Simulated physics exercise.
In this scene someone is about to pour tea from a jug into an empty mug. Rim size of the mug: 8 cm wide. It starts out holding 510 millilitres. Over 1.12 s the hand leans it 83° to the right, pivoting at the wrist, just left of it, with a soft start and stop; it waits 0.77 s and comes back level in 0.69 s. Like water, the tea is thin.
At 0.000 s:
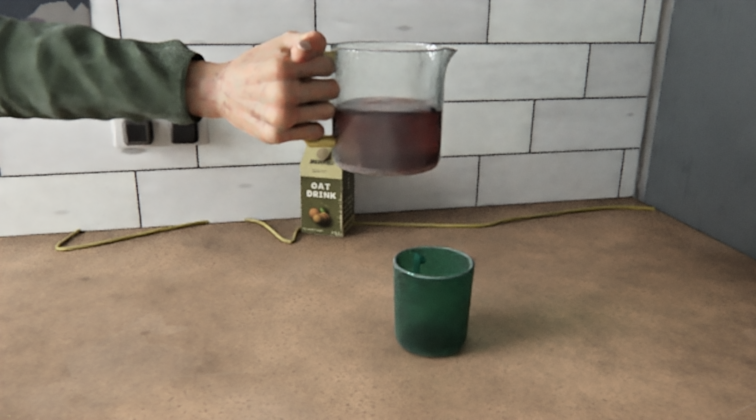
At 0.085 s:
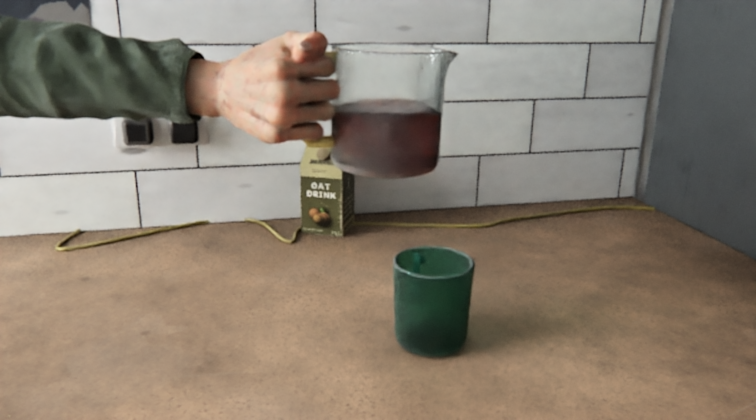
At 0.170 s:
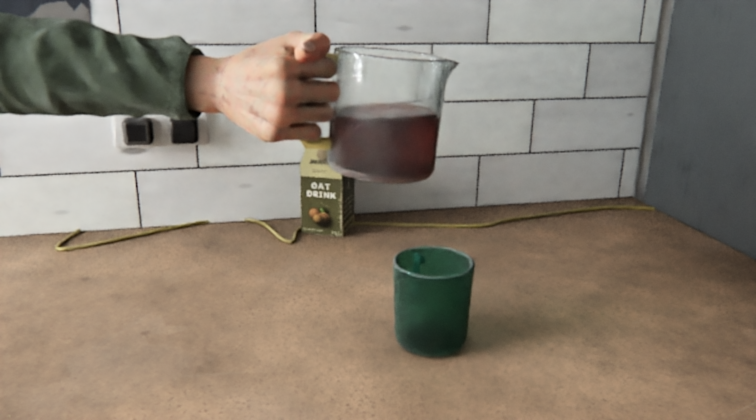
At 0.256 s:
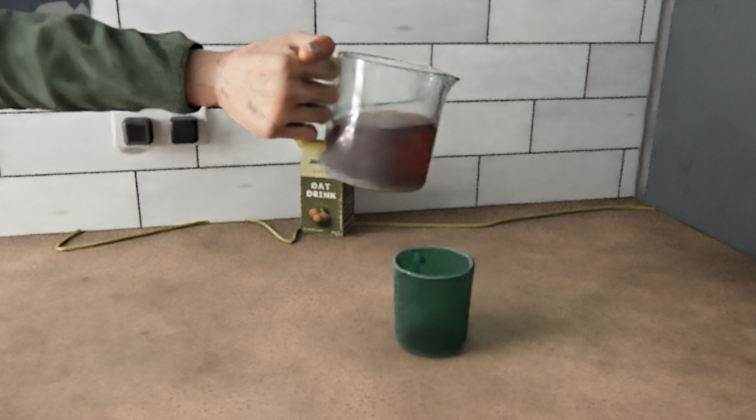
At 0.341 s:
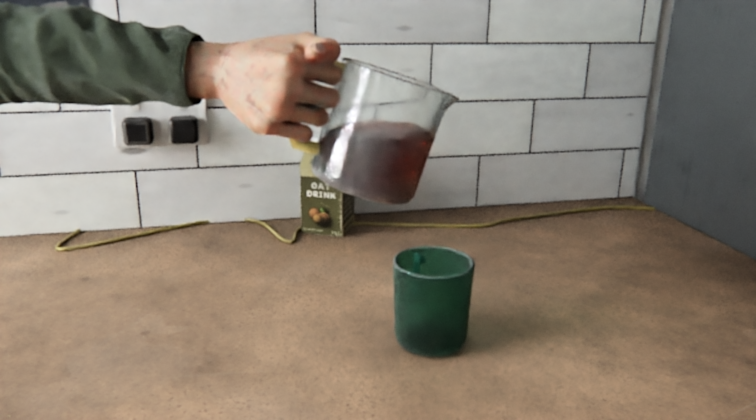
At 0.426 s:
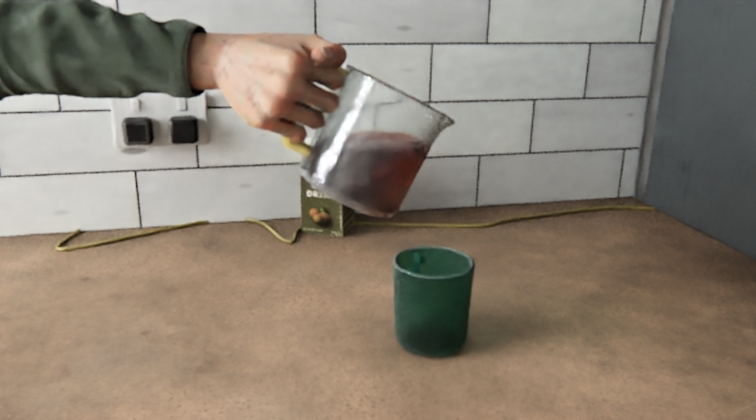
In the video, a hand in a green sleeve holds a clear glass jug of dark reddish liquid above a green mug on a brown countertop, then gradually leans the jug to the right while the liquid shifts inside.
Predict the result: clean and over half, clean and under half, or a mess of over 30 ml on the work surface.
Prediction: A mess.
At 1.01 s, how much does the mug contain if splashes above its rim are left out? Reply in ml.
110 ml, give or take.
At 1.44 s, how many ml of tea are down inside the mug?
I'd put it at about 200 ml.
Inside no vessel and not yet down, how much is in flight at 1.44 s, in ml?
Volume in flight: Around 40 ml.
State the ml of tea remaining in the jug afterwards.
About 60 ml.
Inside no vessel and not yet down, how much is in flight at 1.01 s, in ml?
Roughly 80 ml at that moment.
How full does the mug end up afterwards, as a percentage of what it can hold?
I'd estimate close to 45 per cent.
By 1.01 s the tilt is 81° and the mug has 105 ml, the jug 335 ml, and 0 ml is on the work surface.
By 1.44 s the tilt is 83° and the mug has 200 ml, the jug 130 ml, and 140 ml is on the work surface.
By 1.89 s the tilt is 83° and the mug has 205 ml, the jug 70 ml, and 230 ml is on the work surface.
By 2.37 s the tilt is 17° and the mug has 205 ml, the jug 65 ml, and 245 ml is on the work surface.
At rest the mug has 205 ml, the jug 65 ml, and 245 ml is on the work surface.
